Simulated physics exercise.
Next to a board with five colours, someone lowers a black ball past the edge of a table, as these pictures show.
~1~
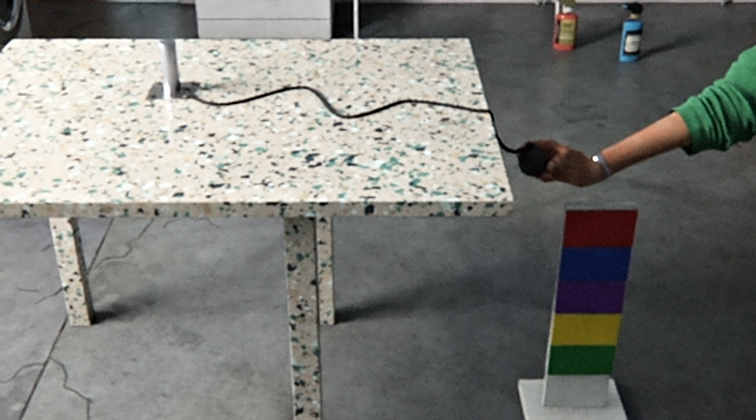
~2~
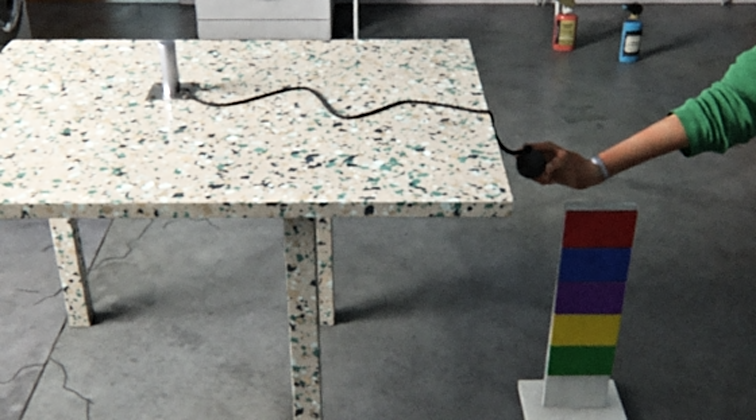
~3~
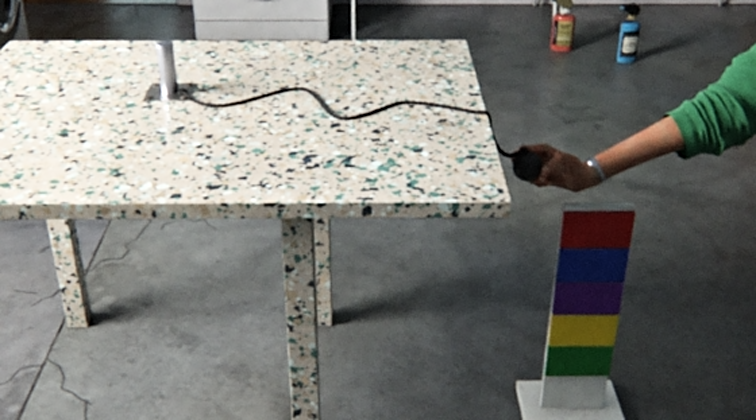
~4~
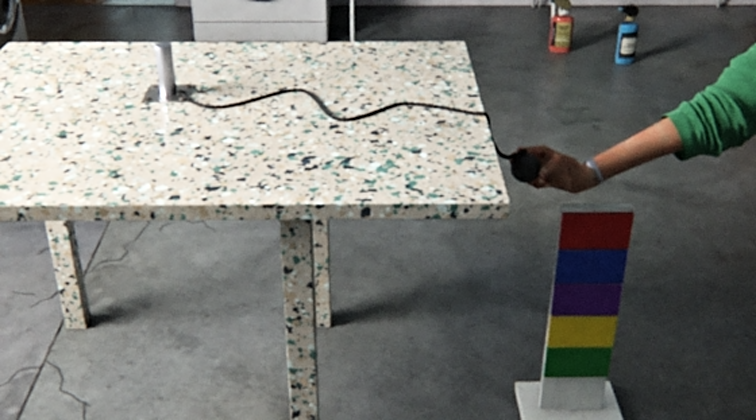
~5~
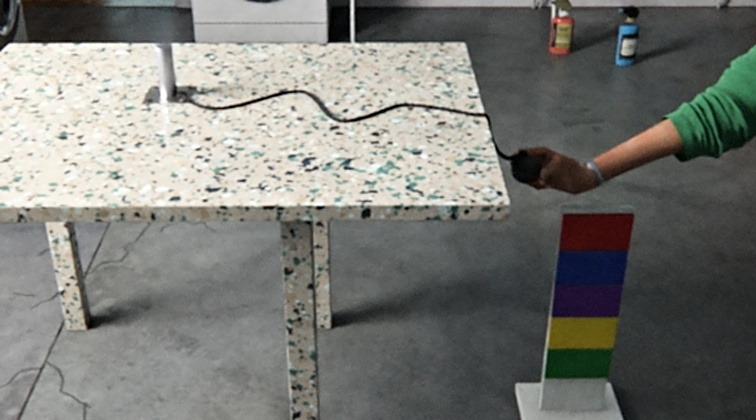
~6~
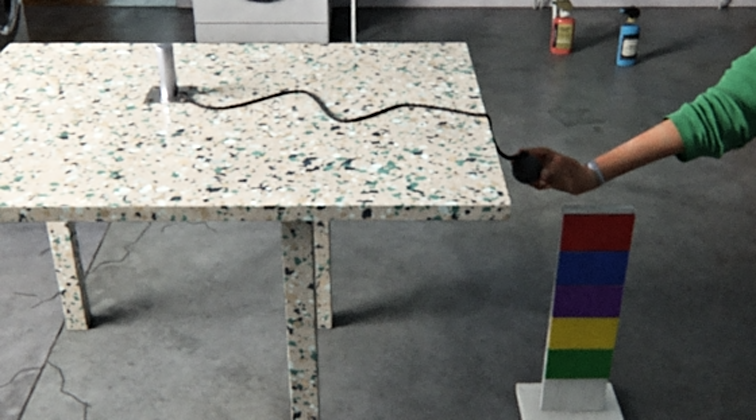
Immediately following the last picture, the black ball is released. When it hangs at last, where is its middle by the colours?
By the colours, at blue.
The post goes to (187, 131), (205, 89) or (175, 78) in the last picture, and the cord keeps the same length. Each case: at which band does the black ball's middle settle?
Purple; purple; blue.
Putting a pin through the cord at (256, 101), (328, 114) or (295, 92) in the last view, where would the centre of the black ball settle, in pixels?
Going through the tries, I'd expect close to (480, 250), (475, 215) and lastly (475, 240).
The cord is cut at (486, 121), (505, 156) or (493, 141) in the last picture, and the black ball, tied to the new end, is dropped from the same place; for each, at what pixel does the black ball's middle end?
Taking the tries in order gives (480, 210), (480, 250) and (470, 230).
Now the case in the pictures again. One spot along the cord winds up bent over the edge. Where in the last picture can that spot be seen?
(402, 105).
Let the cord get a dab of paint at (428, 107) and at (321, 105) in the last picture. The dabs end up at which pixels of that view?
Point one: (487, 142); point two: (370, 106).
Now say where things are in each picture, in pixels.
Black ball (533, 161); red (600, 230); blue (595, 265); purple (591, 298); yellow (586, 330); green (582, 361), in the first picture.
Black ball (531, 164); cord through (207, 104) (283, 91) (327, 107) (388, 106) (468, 110), in the second picture.
Black ball (527, 166), in the third picture.
Black ball (526, 168); cord through (203, 106) (280, 93) (324, 109) (385, 108) (464, 112), in the fourth picture.
Black ball (526, 169), in the fifth picture.
Black ball (527, 169); cord through (205, 107) (281, 94) (325, 110) (386, 110) (466, 113), in the sixth picture.
Soon after, ball near (502, 266); level with blue.
Then, ball near (453, 258); level with blue.
Further on, ball near (473, 266); level with blue.
At rest, ball near (486, 267); level with blue. At blue.
